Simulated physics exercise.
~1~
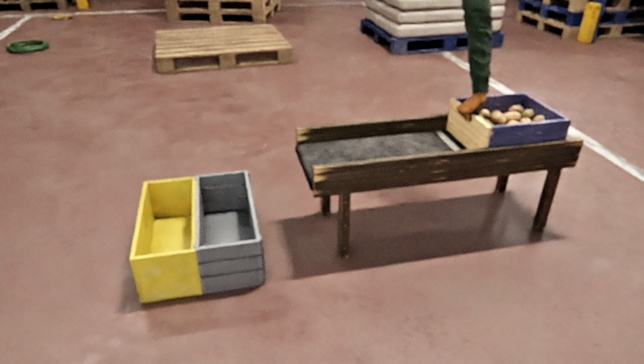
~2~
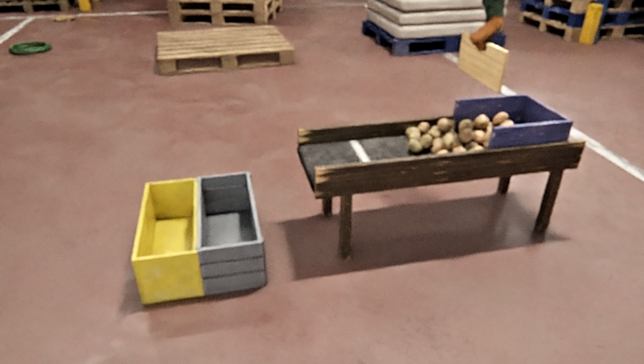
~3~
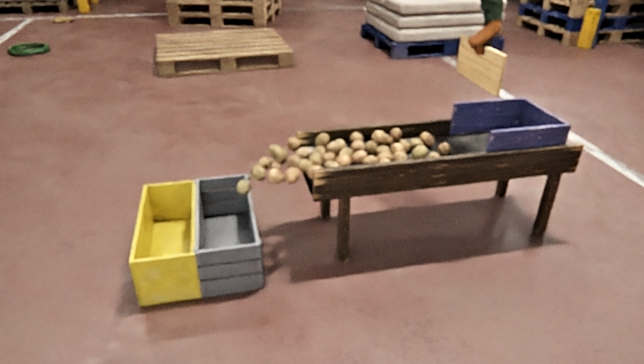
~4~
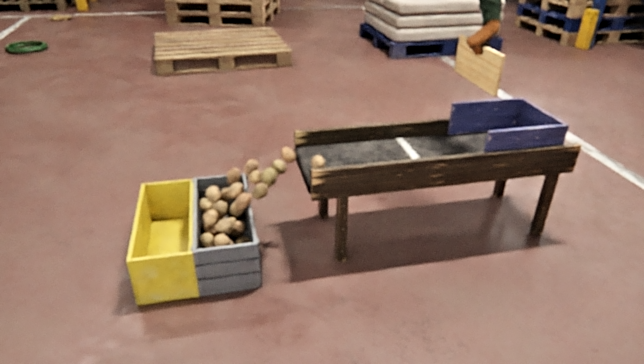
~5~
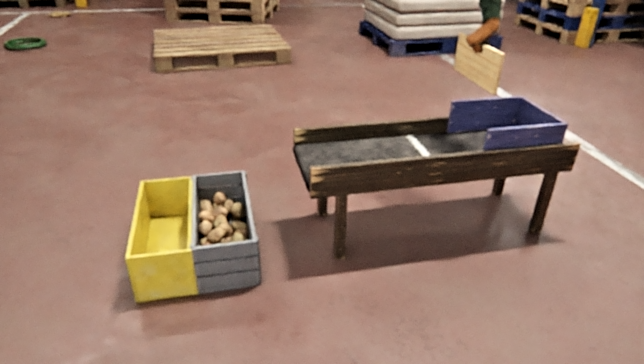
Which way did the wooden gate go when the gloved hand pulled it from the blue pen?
The gate went up, lifted clear of the pen by the gloved hand.
A pile of potato-like lumps slid left along a belt after a gloved hand lifted the wooden gate of their blue pen, then tumbled off the end and all settled in the grey bin, leaving the yellow box beside it empty.
